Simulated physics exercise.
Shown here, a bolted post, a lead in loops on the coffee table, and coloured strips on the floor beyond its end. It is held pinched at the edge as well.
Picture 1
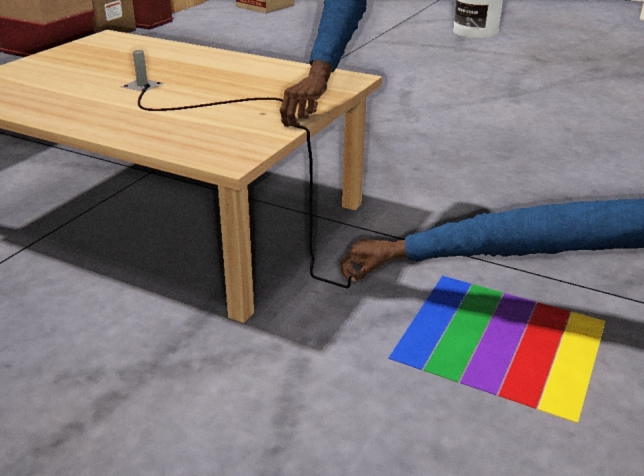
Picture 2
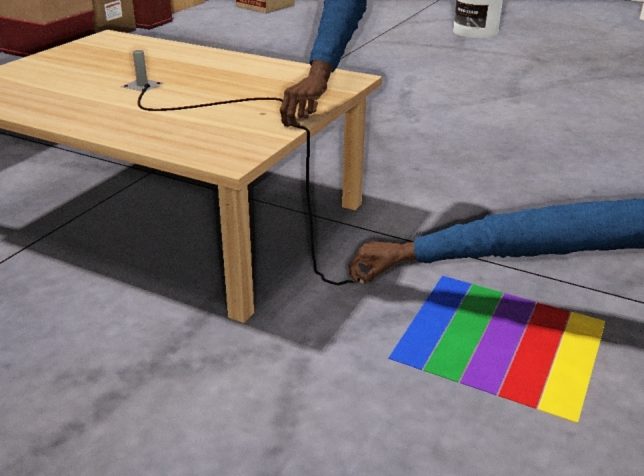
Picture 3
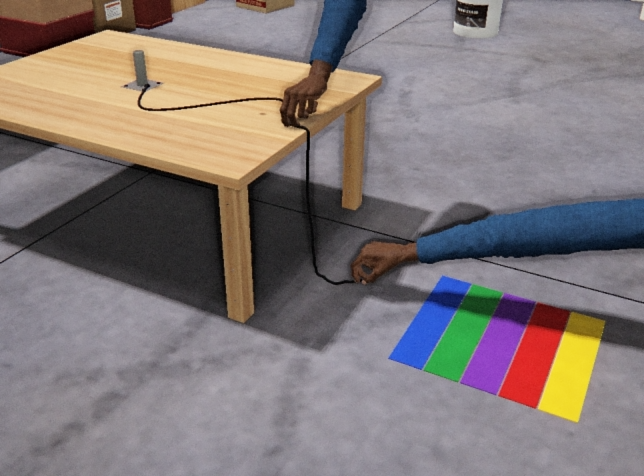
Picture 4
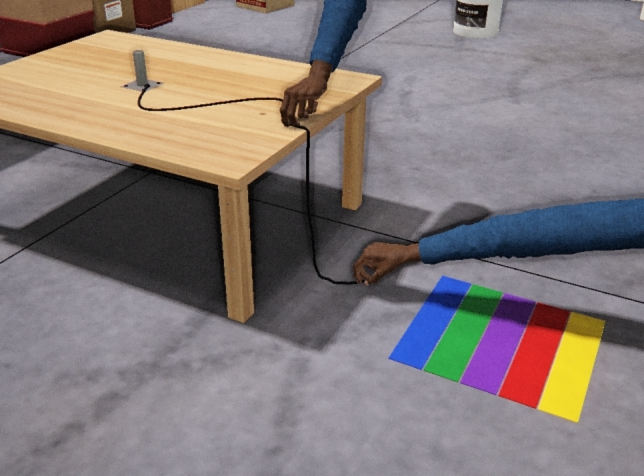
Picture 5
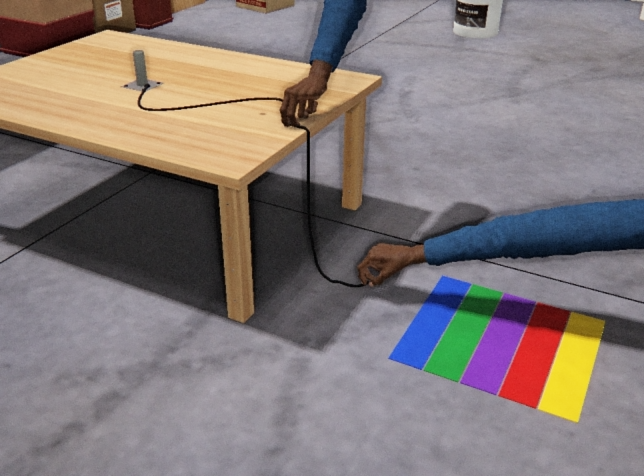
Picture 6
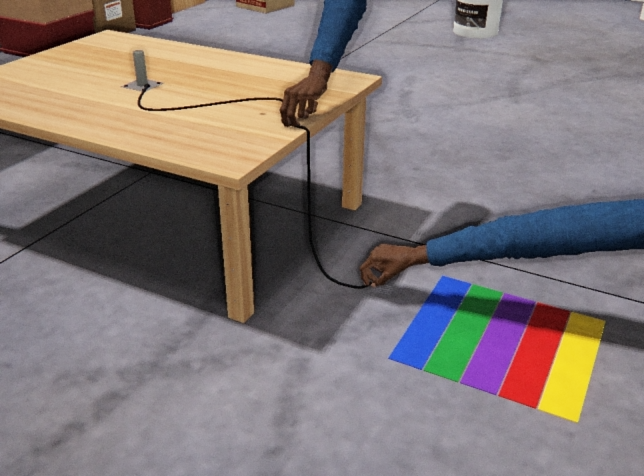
A hand pins a dark cord at the table's edge while another draws its end slightly right.
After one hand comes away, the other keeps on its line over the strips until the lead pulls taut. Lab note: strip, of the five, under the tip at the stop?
Yellow.
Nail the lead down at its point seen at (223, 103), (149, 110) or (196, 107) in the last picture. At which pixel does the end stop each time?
In order of the tries: About (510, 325), about (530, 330), about (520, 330).
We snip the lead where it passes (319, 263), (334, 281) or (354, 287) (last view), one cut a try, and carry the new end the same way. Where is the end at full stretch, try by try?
Estimated positions in order: (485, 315); (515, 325); (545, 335).
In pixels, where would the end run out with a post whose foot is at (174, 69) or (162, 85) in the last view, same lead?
You'd see it somewhere around (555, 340), and then around (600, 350).
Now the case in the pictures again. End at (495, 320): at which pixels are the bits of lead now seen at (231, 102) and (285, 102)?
They end up close to (264, 118) and (313, 139).
Soon after, end near (495, 320); over purple.
After that, end near (545, 335); over red.
At the stop, end near (577, 344); over yellow. Over yellow.
